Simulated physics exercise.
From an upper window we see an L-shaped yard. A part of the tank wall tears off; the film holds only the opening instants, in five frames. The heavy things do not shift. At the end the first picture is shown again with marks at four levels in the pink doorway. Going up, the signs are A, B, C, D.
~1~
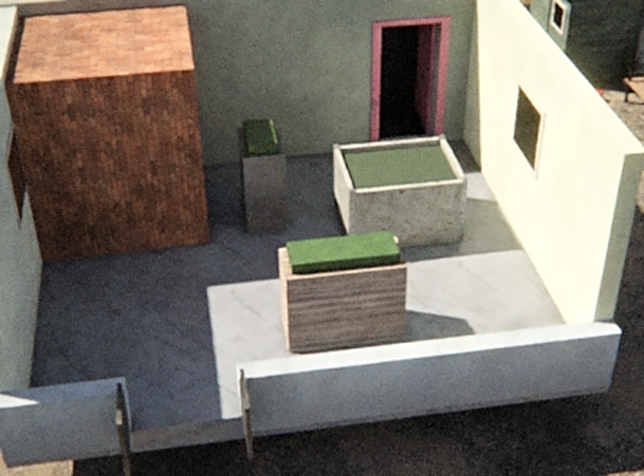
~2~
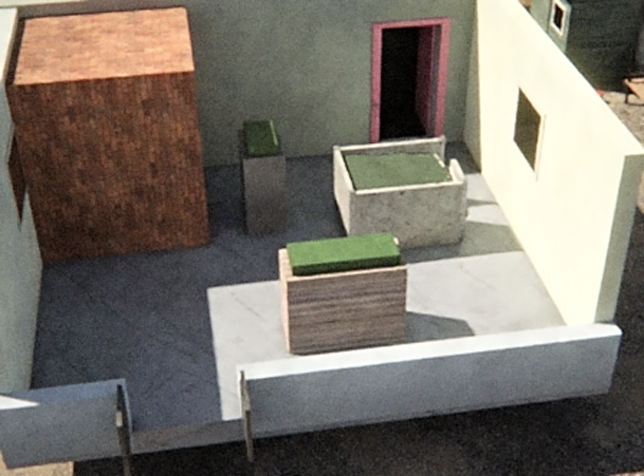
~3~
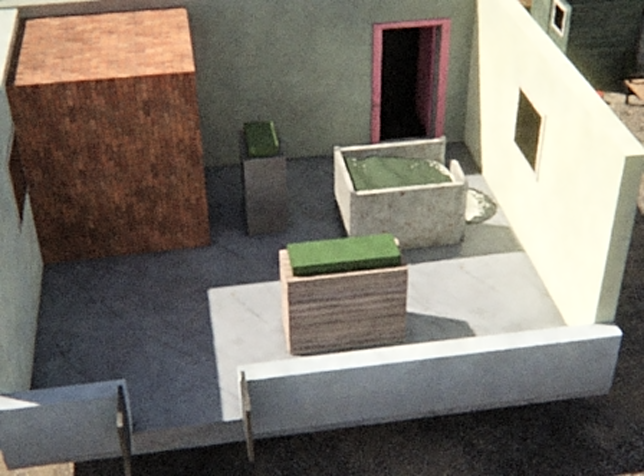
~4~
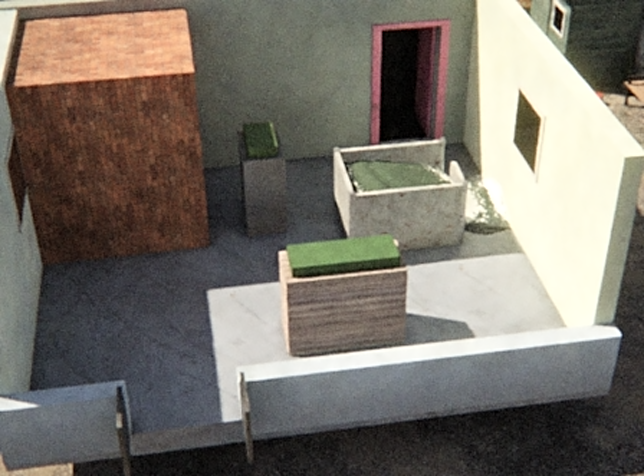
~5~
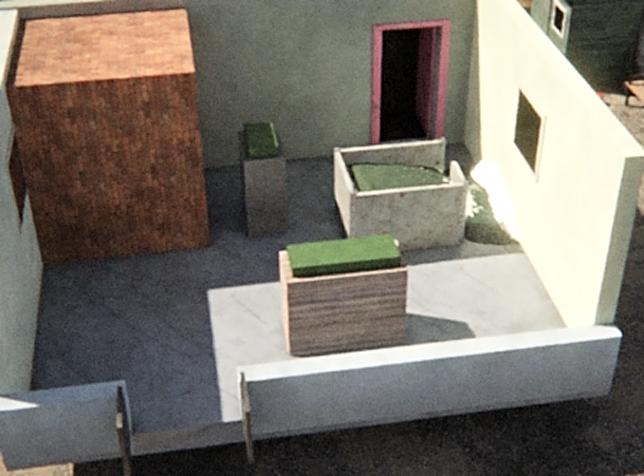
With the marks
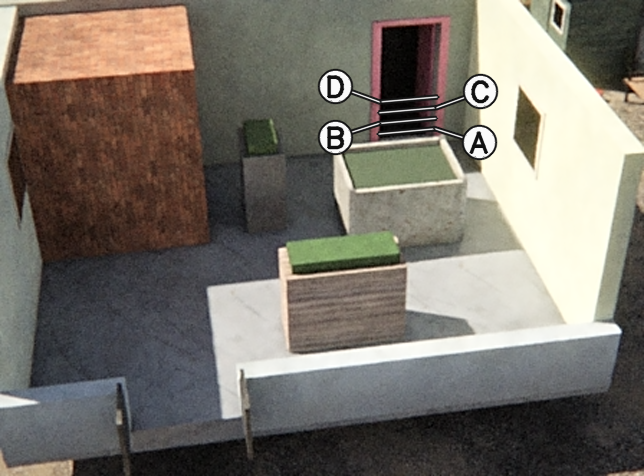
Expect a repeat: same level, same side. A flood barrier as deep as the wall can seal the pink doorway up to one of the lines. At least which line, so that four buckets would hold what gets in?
It is A.
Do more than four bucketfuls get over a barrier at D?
No.
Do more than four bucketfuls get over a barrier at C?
No.
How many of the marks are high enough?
All of the four.
On the marked copy, A at (407, 131); B at (407, 120); C at (408, 110); D at (408, 99); from the bottom up A, B, C, D.
With A, a bucket or two gets in.
With B, nothing gets over.
With C, nothing gets over.
With D, nothing gets over.
